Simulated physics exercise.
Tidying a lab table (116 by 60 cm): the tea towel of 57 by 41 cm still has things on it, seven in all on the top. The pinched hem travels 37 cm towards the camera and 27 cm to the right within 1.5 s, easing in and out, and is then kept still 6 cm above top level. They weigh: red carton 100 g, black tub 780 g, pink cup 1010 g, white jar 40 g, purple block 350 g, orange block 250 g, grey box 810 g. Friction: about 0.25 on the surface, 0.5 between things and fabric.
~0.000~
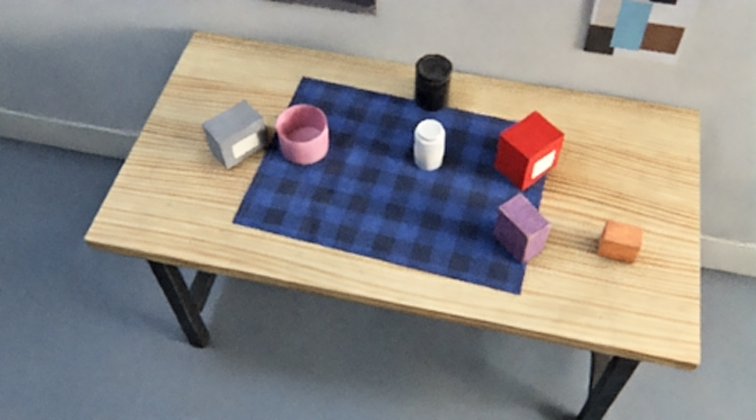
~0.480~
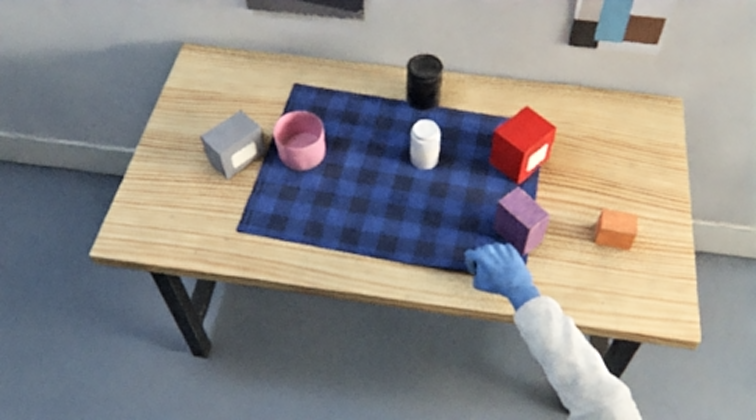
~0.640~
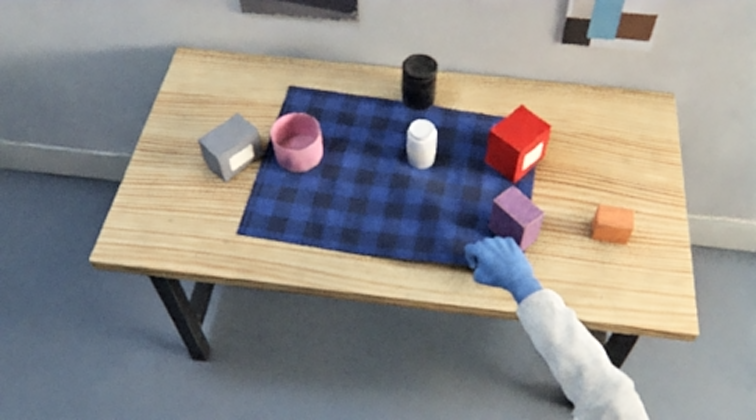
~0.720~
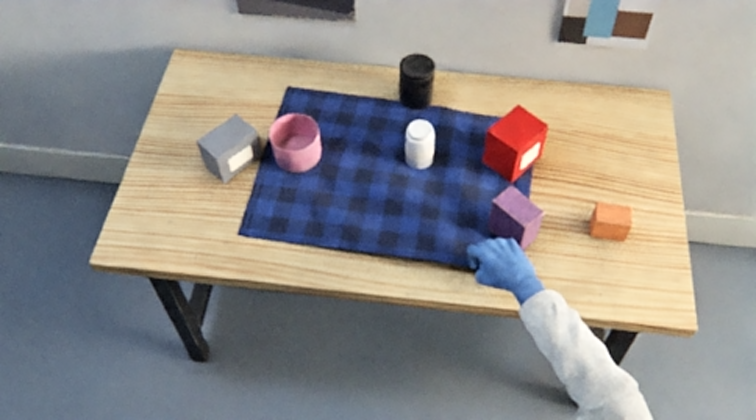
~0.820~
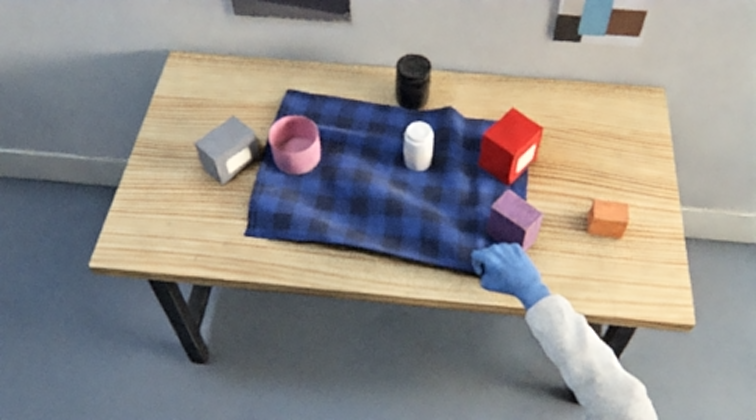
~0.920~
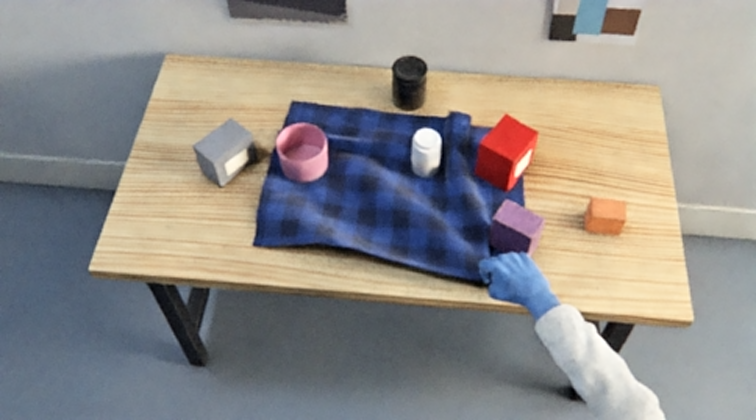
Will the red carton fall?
Result: Red carton goes over the edge.
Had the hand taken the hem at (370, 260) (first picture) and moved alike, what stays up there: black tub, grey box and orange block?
Then: Black tub remains, grey box stays on, orange block remains.
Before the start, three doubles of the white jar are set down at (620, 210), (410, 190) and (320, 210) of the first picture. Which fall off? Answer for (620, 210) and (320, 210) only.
In that order: Stays up, falls off.
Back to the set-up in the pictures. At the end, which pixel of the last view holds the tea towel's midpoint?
Around (545, 344).
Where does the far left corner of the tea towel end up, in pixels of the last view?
Near (436, 210).
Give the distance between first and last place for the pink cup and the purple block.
About: Pink cup 45 cm, purple block over the edge.
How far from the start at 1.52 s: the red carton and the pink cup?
About: Red carton 25 cm, pink cup 30 cm.
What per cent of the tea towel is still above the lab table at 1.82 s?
About 45 per cent.
By 1.2 s, 90 % of the tea towel is still over the top; red carton 13 cm off its start, white jar 16 cm off its start, pink cup 15 cm off its start.
By 1.5 s, 65 % of the tea towel is still over the top; red carton 25 cm off its start, white jar on its side, 30 cm off its start, pink cup 29 cm off its start.
By 1.8 s, 45 % of the tea towel is still over the top; red carton 37 cm off its start at (618, 264), white jar on its side, 42 cm off its start at (517, 311), purple block over the edge.
By 2.1 s, 35 % of the tea towel is still over the top; red carton on its side, 47 cm off its start, white jar on its side, 50 cm off its start, pink cup 45 cm off its start.
By 3.7 s, 35 % of the tea towel is still over the top; red carton over the edge, white jar on its side, 48 cm off its start at (538, 337), pink cup 45 cm off its start at (444, 273), purple block over the edge.
